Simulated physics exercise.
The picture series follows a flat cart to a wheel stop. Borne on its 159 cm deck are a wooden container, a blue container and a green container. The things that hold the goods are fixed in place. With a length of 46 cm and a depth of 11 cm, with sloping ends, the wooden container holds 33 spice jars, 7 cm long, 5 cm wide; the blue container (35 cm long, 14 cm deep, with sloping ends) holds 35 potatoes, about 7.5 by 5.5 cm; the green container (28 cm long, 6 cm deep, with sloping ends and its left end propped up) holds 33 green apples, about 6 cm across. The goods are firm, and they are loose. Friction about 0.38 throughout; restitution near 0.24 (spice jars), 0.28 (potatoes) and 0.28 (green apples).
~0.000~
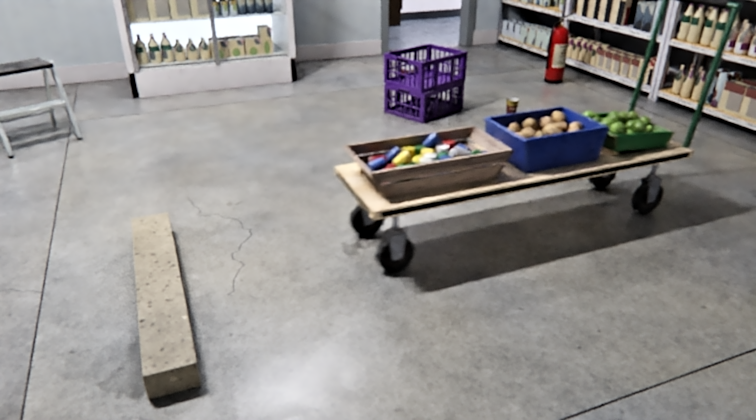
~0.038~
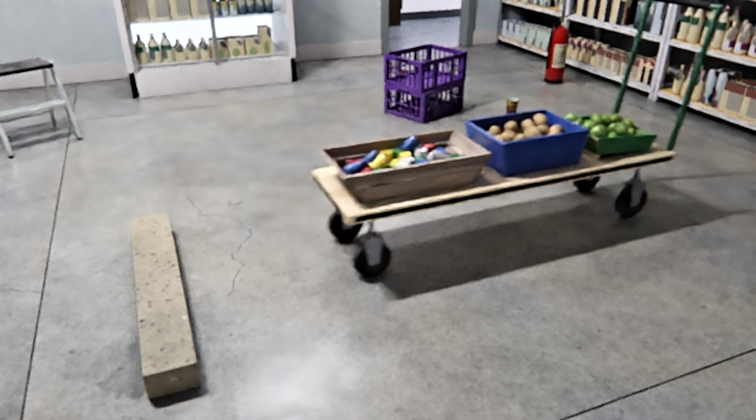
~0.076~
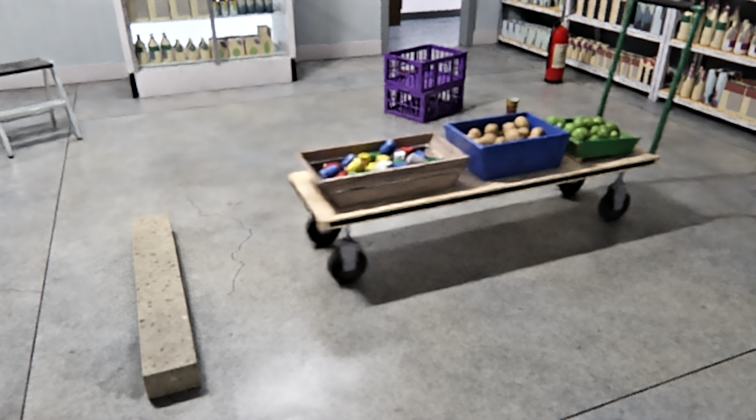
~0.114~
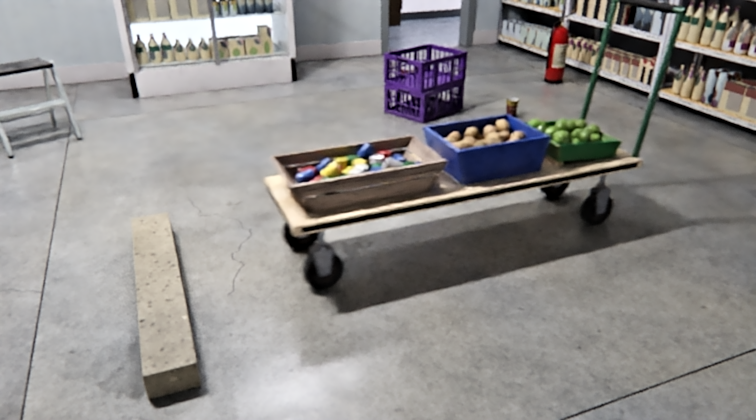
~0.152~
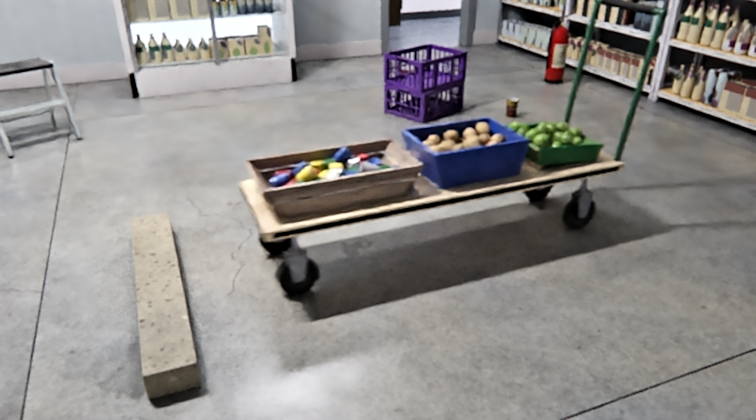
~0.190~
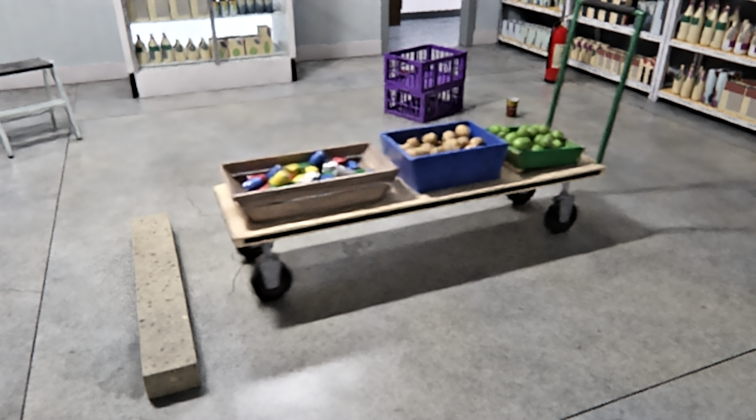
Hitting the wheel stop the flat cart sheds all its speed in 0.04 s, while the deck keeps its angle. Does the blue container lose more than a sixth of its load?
No, the escaping share fails to reach a sixth.
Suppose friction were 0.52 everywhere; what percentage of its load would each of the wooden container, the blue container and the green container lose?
In that setup wooden container sheds 20 percent, blue container sheds 10 percent, and green container sheds 20 percent.
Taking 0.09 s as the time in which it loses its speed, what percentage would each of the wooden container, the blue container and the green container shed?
Wooden container 10, blue container 0, green container 20 %.
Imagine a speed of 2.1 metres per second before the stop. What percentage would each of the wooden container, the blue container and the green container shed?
Wooden container 10 %, blue container 0 %, green container 20 %.
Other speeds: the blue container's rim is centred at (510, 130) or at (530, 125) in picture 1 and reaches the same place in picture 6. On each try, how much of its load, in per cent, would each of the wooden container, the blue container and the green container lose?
Wooden container: 10 / 10 percent; blue container: 0 / 0 percent; green container: 10 / 20 percent.
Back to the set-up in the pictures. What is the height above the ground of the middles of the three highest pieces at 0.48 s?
Their middles average near 62 cm high.
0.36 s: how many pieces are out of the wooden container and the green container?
Estimate at that time - wooden container 0, green container 4, give or take.
After 0.26 s, contact.
After 0.36 s, wooden container 33 in, 0 out, blue container 35 in, 0 out and green container 29 in, 4 out.
After 0.48 s, wooden container 29 in, 4 out, blue container 35 in, 0 out and green container 26 in, 7 out.
After 0.71 s, wooden container 26 in, 7 out, blue container 34 in, 1 out and green container 24 in, 9 out.
Final count (at 1.21 s), wooden container 26 in, 7 out, blue container 34 in, 1 out and green container 23 in, 10 out. Asked share, 1 of 35, 3 per cent.
